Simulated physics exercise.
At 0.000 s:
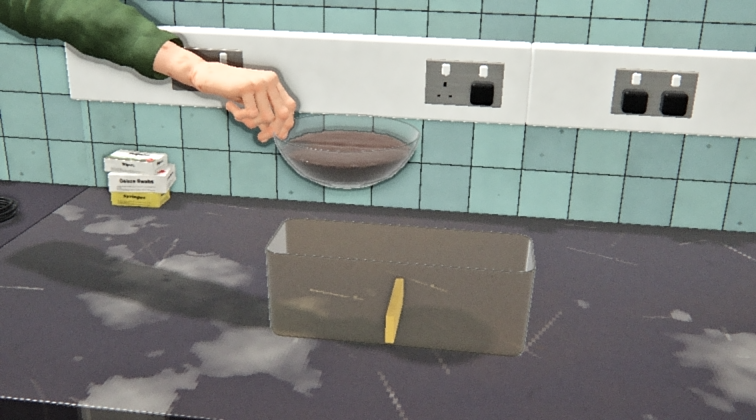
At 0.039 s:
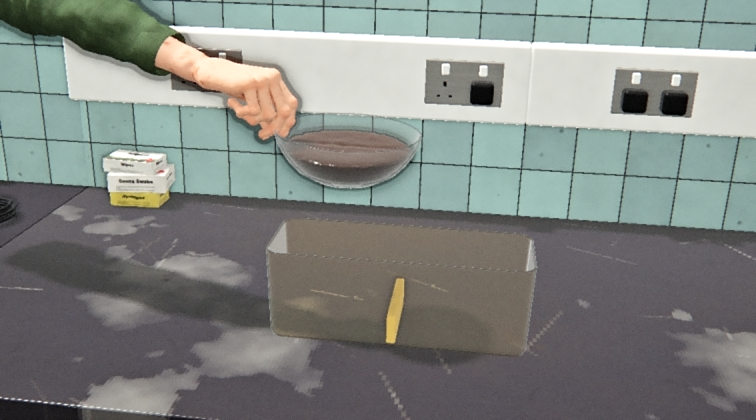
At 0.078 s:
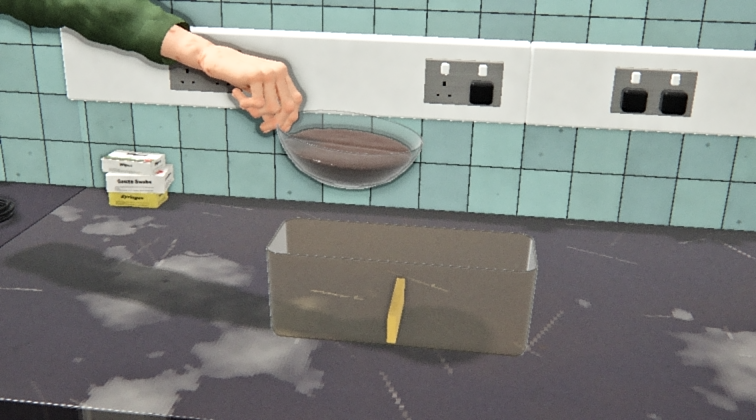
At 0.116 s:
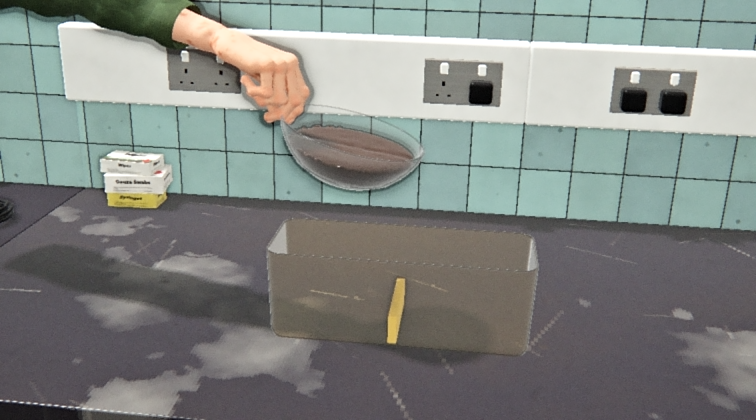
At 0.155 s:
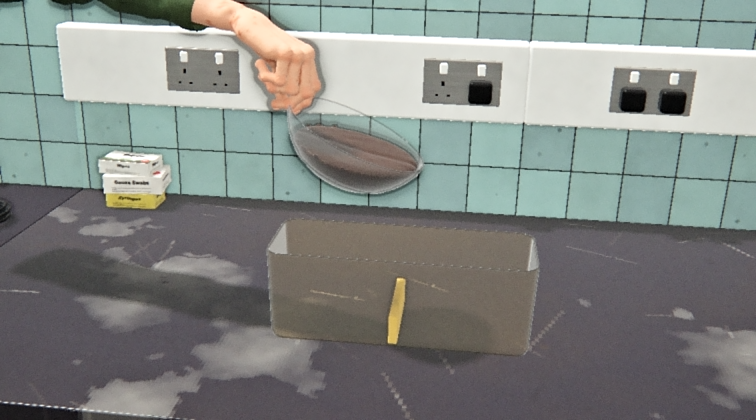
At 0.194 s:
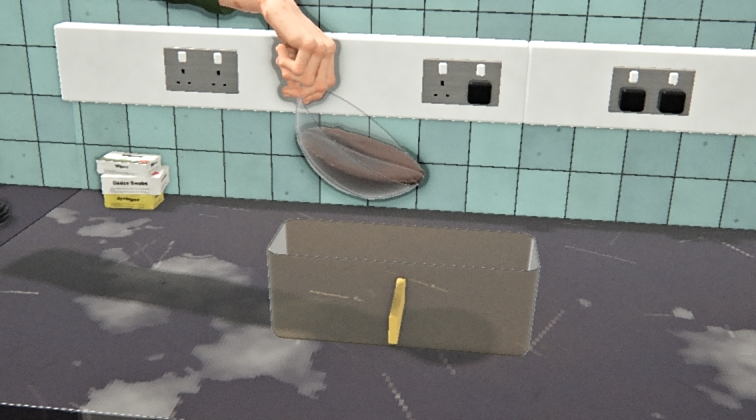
A hand in a green sleeve holds a clear round bowl of dark brown liquid above a scuffed dark kitchen counter, seen from the front and slightly above. Behind are teal tiles and a white strip of sockets, with small stacked boxes at left and an empty, see-through long basin with a yellow piece in front. The hand gradually leans the bowl rightward while the view stays still.
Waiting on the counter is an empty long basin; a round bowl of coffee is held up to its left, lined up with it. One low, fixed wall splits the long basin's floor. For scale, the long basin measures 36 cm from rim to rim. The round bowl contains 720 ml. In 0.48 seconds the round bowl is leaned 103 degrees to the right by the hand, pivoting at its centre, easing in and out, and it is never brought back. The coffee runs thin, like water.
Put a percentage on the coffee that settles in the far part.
Roughly 75 per cent ends up there.
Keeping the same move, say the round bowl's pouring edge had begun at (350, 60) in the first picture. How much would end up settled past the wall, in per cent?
Result then: Approx. 30 %.
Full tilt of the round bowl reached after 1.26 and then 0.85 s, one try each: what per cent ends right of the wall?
Roughly 90 per cent the first time and 80 per cent the second.
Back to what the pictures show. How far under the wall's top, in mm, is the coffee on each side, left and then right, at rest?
About 38 mm on the left, about 20 mm on the right.
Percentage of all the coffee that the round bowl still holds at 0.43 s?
Near 1 in a hundred.
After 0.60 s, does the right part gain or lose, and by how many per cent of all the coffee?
There is a rise of about 5.
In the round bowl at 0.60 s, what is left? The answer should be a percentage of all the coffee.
I'd estimate some 0 per cent.
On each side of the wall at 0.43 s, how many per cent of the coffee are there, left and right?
Lab note: Left near 4 %, right near 78.
Then, 0.43 s in, the tilt is 100° and 1 per cent is still to pour, 4 is left of the wall and 78 right of it.
Then, 0.60 s in, the tilt is 103° and 0 per cent is still to pour, 9 is left of the wall and 70 right of it.
Then, 0.78 s in, the tilt is 103° and 1 per cent is still to pour, 11 is left of the wall and 74 right of it.
Then, 0.98 s in, the tilt is 103° and 0 per cent is still to pour, 15 is left of the wall and 77 right of it.
Finally, 17 per cent lies left of the wall, 75 right of it and 8 outside.
